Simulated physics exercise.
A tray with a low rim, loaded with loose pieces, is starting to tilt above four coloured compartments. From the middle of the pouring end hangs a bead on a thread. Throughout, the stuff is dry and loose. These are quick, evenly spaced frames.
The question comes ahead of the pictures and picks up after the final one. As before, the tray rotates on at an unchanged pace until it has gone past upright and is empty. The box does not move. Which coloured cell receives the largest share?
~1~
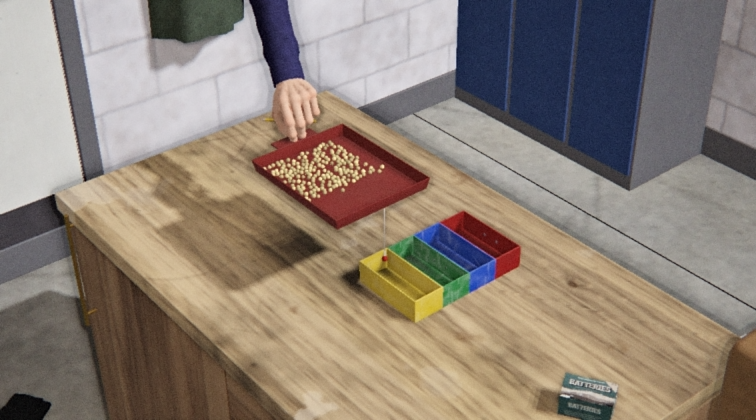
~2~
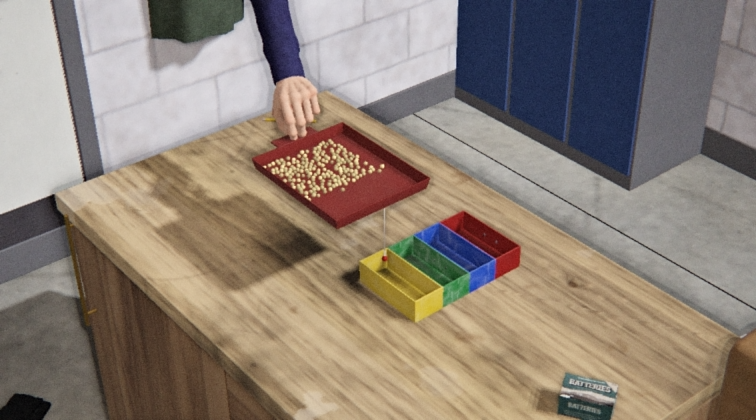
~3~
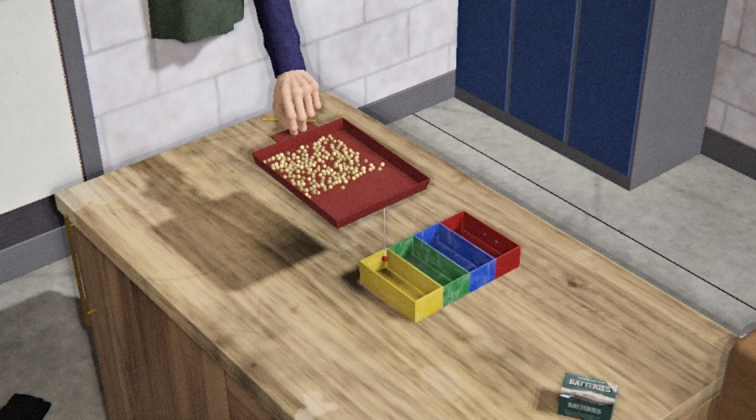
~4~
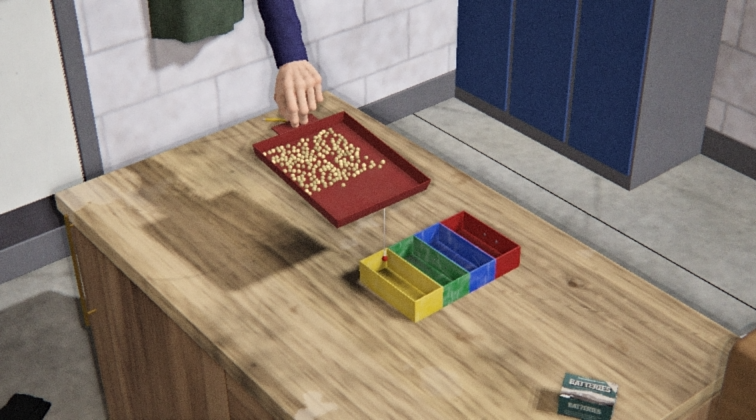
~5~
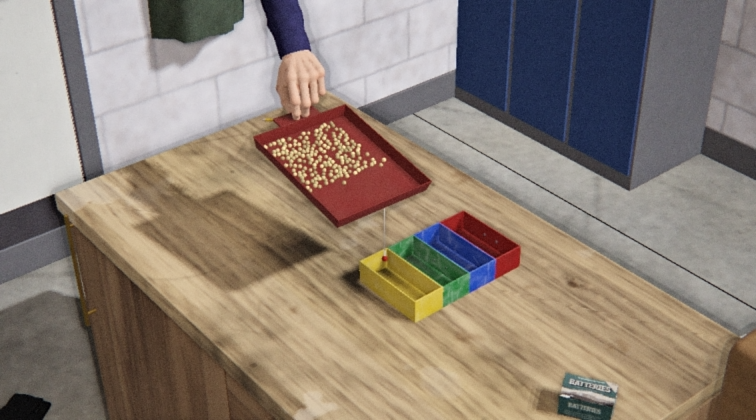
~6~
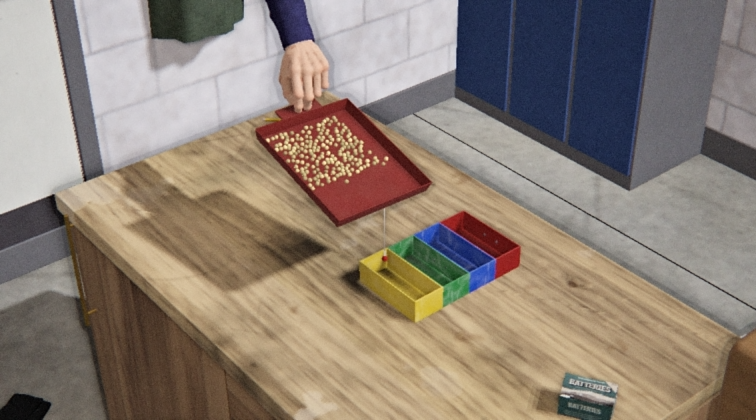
The green cell.
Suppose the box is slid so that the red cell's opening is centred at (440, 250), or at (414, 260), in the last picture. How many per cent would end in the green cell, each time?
In the first position around 20 percent, in the second around 0 percent.
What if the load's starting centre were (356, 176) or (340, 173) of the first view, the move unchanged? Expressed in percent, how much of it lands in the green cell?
Estimate: 60 % first, 60 % second.
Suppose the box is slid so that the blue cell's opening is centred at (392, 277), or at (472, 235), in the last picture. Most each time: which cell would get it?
The first time it is red, and the second time it is the yellow cell.
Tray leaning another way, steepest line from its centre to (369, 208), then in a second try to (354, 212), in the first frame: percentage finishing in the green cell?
Around 0 percent for the first aim and around 0 percent for the second.
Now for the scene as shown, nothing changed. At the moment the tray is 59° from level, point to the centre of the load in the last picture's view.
Look about (398, 198) in the last picture.
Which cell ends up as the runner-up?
The yellow one.
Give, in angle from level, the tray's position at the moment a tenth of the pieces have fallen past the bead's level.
Near 70 degrees.
Soon, tray tipped steeply; nearly all on the tray; a stray few in the green cell; a stray few in the yellow cell; a stray few in the blue cell; a small part falling or outside the box.
A while on, tray tipped right over; most on the tray; a small part in the green cell; a stray few in the blue cell; a stray few in the yellow cell; about a quarter falling or outside the box.
Towards the end, tray tipped past a quarter turn; about half in the green cell; about a third in the yellow cell; a small part in the blue cell; a small part falling or outside the box.
Finally, tray tipped past a quarter turn; about half in the green cell; about a third in the yellow cell; a small part in the blue cell; none in the red cell; a small part outside the box.
